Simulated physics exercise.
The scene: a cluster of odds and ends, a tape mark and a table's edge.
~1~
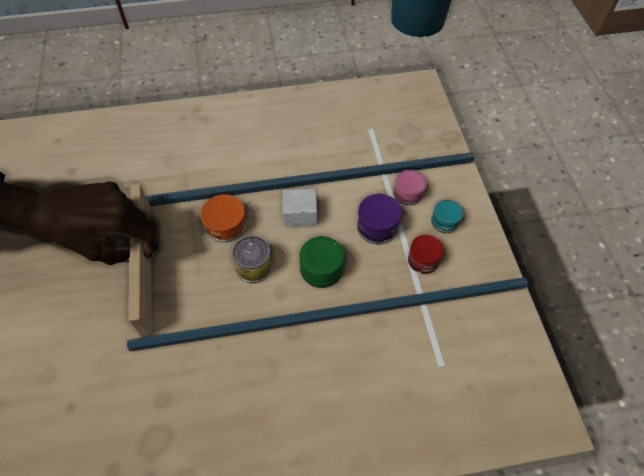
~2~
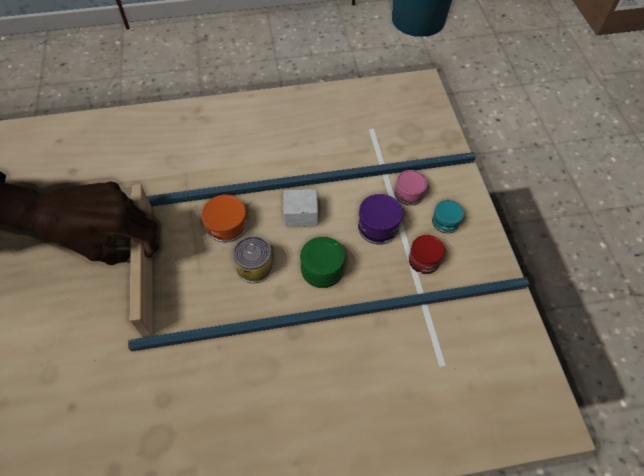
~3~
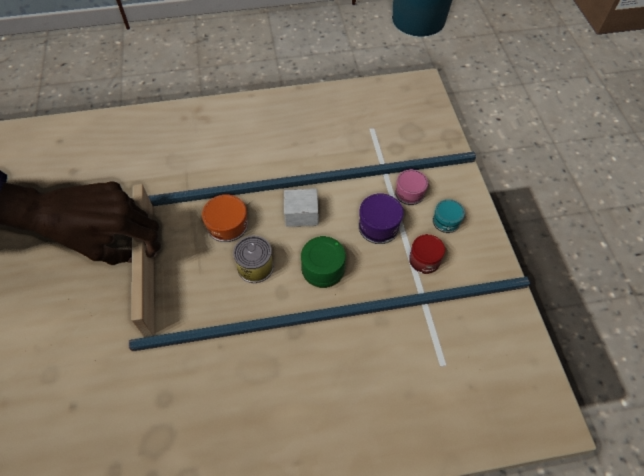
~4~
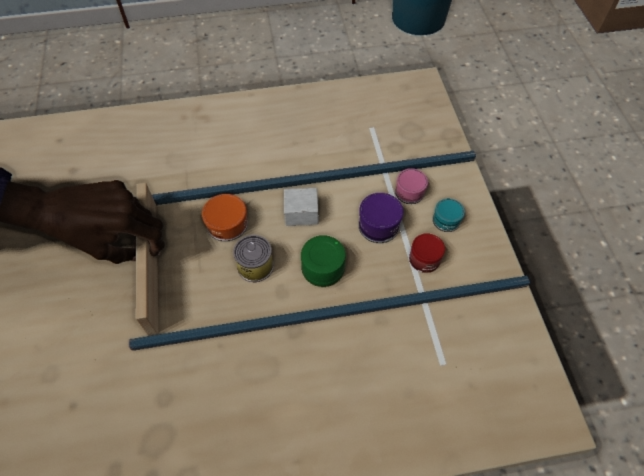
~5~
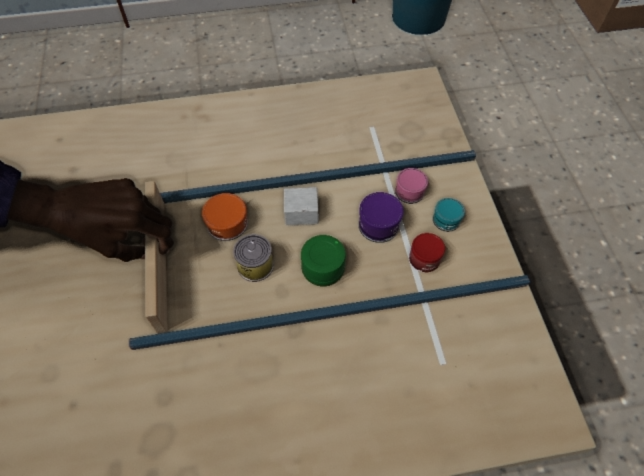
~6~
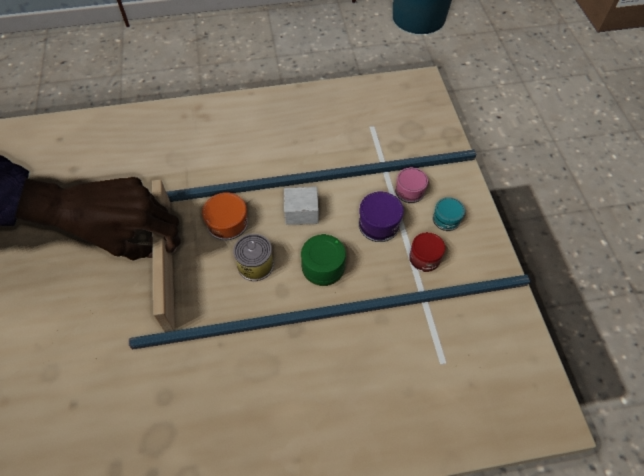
A hand slides a wooden board slightly right between two blue rails, toward colourful tubs, tins and a pale block sitting still.
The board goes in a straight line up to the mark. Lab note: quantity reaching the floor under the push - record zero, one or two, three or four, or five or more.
Recorded: Zero.
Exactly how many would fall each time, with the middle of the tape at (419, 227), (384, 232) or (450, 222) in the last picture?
Per try: 1; 0; 3.
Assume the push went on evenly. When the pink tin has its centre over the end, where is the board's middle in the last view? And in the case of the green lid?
About (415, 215), and (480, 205) for the other.
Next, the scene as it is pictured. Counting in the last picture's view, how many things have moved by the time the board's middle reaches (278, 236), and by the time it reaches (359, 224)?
I count 4 first and 7 after.
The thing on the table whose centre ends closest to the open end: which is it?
It's the pink tin that ends nearest.
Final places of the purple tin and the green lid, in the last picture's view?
Roughly (448, 208) for the first and roughly (439, 265) for the second.
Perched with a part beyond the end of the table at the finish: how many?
You'd get 1.
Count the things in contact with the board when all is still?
The count in contact is 3.
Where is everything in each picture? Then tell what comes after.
Turquoise pot (447, 216); pink tin (410, 188); red tub (425, 255); board (141, 258); tape (401, 232), in the first picture.
Pink tin (411, 188); yellow tin (253, 260), in the second picture.
Red tub (427, 254); board (143, 258), in the third picture.
Turquoise pot (448, 215); orange pot (226, 218), in the fourth picture.
Pink tin (411, 186); white block (301, 206), in the fifth picture.
Turquoise pot (448, 214); pink tin (411, 186); red tub (427, 252); board (163, 253); tape (403, 229), in the sixth picture.
Soon after, none off yet; turquoise pot at rest near (448, 214); pink tin at rest near (411, 186); red tub at rest near (427, 252).
After that, none off yet; turquoise pot at rest near (448, 214); pink tin displaced about its own width near (439, 179); red tub at rest near (436, 251).
In the end, the number that fall off is zero.
